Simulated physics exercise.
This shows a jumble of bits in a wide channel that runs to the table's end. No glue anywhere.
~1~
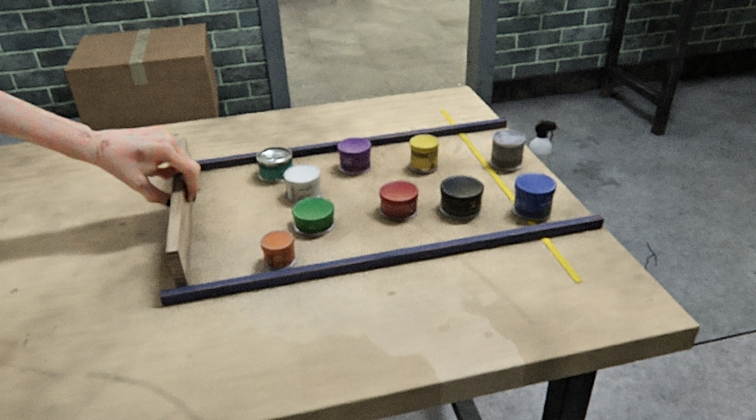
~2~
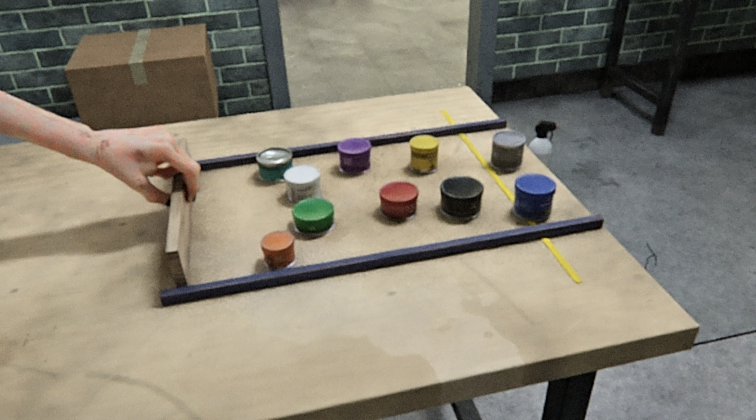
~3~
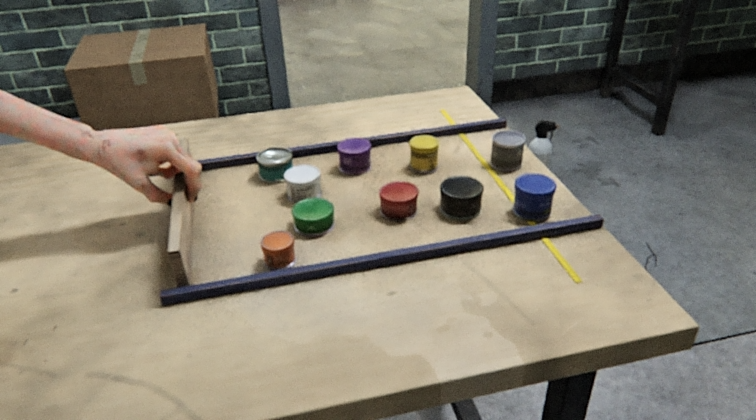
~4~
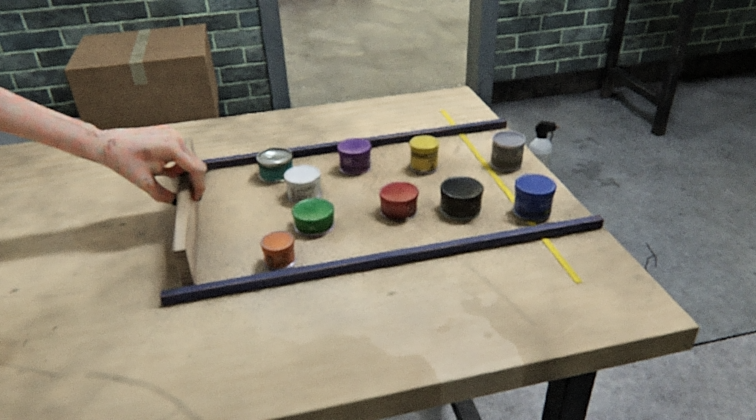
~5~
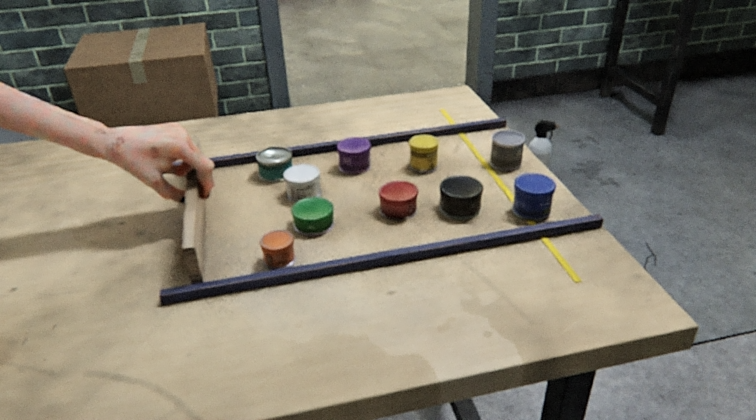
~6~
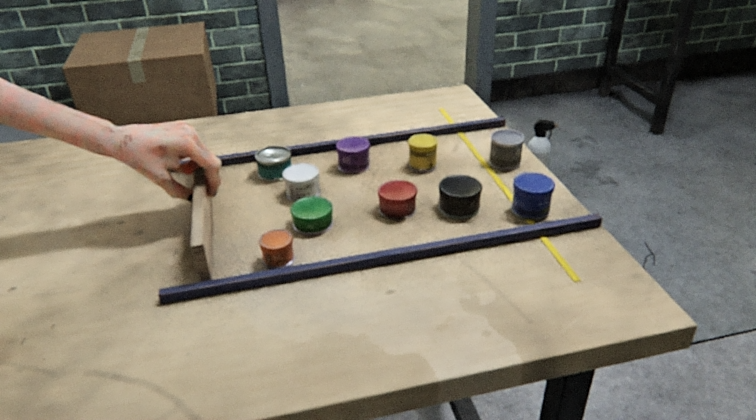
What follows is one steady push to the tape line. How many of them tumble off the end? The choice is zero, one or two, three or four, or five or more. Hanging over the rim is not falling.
In the end the number that fall off is one or two.
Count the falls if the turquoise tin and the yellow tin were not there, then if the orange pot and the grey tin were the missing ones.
First 0, then 0.
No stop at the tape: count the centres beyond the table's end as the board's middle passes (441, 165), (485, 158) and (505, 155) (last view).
Place by place, 0, 1 and 4.
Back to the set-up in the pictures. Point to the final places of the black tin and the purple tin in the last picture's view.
The black tin at (549, 189), the purple tin at (505, 138).
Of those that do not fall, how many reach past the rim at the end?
Overhanging: 3.
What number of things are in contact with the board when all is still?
In contact: 4.
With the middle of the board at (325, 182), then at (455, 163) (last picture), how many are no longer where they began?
First 5, then 10.
Soon after, none off yet; grey tin at rest near (506, 150); blue pot at rest near (532, 197); black tin at rest near (460, 196).
Then, none off yet; grey tin at rest near (506, 150); blue pot at rest near (532, 197); black tin moved a little near (479, 195).
Further on, none off yet; grey tin moving near (513, 149); blue pot moved a little near (552, 200); black tin moved about its own width near (508, 196).
By the end, the number that fall off is one or two; fallen, grey tin.
